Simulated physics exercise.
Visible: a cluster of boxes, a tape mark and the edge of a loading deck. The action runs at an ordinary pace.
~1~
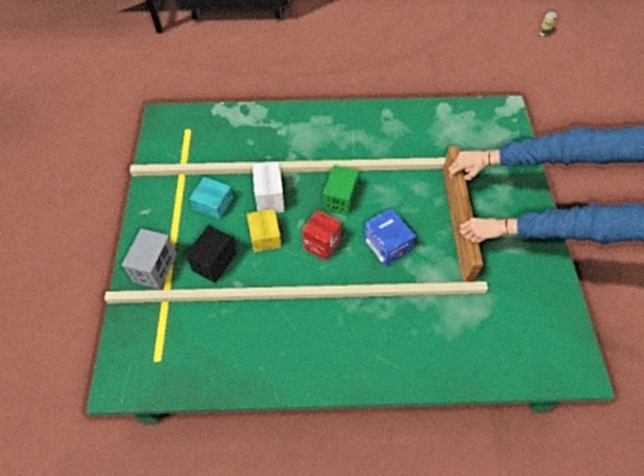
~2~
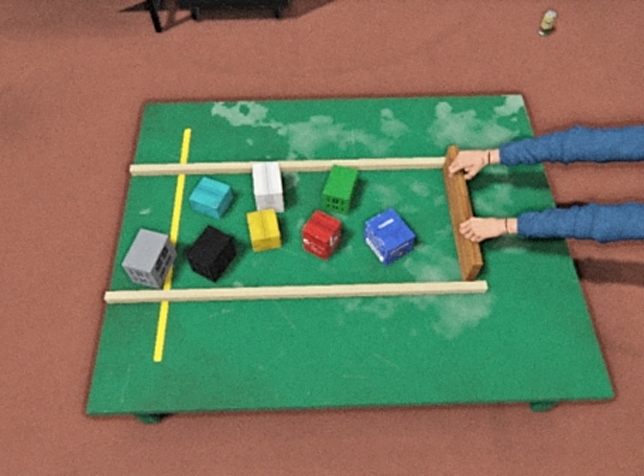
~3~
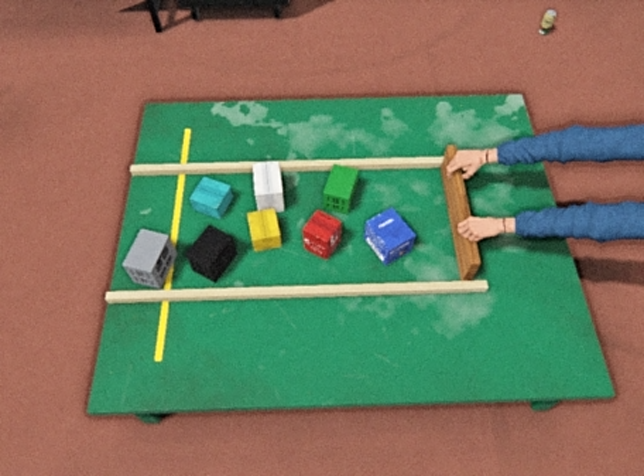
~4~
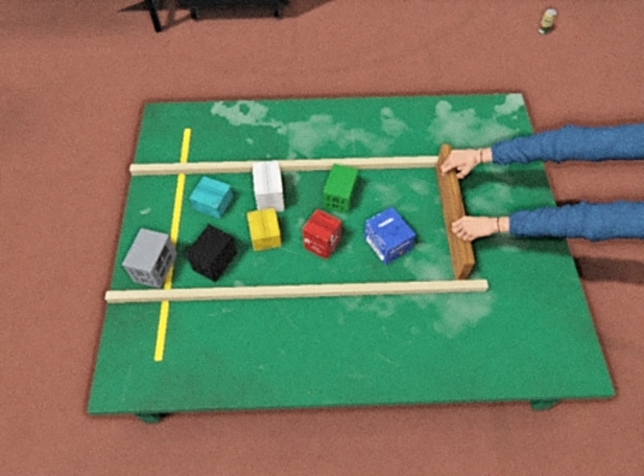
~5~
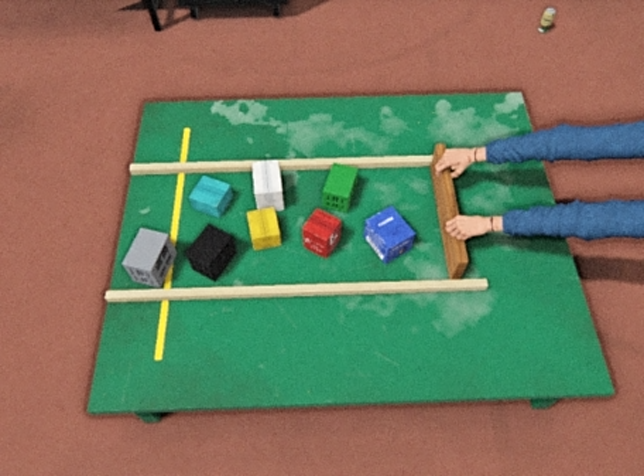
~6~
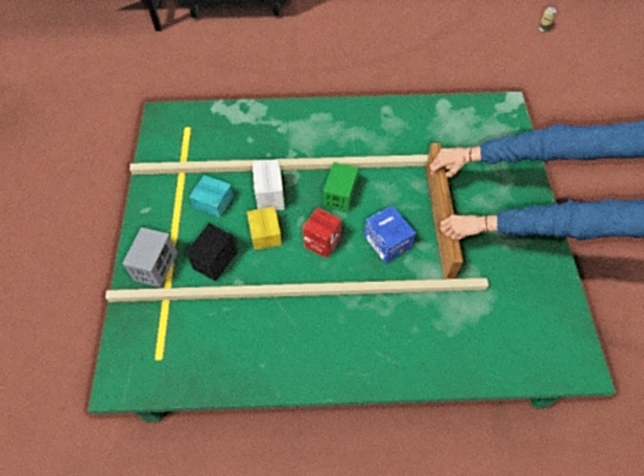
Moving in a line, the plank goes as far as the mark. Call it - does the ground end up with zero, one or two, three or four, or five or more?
The ground ends up with three or four.
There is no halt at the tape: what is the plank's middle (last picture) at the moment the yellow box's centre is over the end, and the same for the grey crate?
Near (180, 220) in the first case, near (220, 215) in the other.
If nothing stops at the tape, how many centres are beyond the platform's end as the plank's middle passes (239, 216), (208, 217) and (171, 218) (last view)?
0, 1, 4.
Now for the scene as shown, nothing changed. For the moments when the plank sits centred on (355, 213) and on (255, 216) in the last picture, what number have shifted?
I get 3 at the one place and 8 at the other.
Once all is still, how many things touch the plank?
Result: 2 in all.
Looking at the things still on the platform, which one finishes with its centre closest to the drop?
Red parcel.
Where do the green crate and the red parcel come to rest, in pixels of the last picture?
Positions - first (163, 194), then (121, 243).
Early on, none off yet; grey crate at rest near (151, 258); turquoise box at rest near (212, 196); black crate at rest near (212, 252).
A while later, none off yet; grey crate at rest near (151, 258); turquoise box at rest near (211, 196); black crate travelled a little near (207, 253).
Further along, none off yet; grey crate travelled about its own width near (113, 260); turquoise box travelled well along near (159, 194); black crate travelled well along near (144, 257).
Finally, the number that fall off is three or four; lost, yellow box, black crate, turquoise box and grey crate.
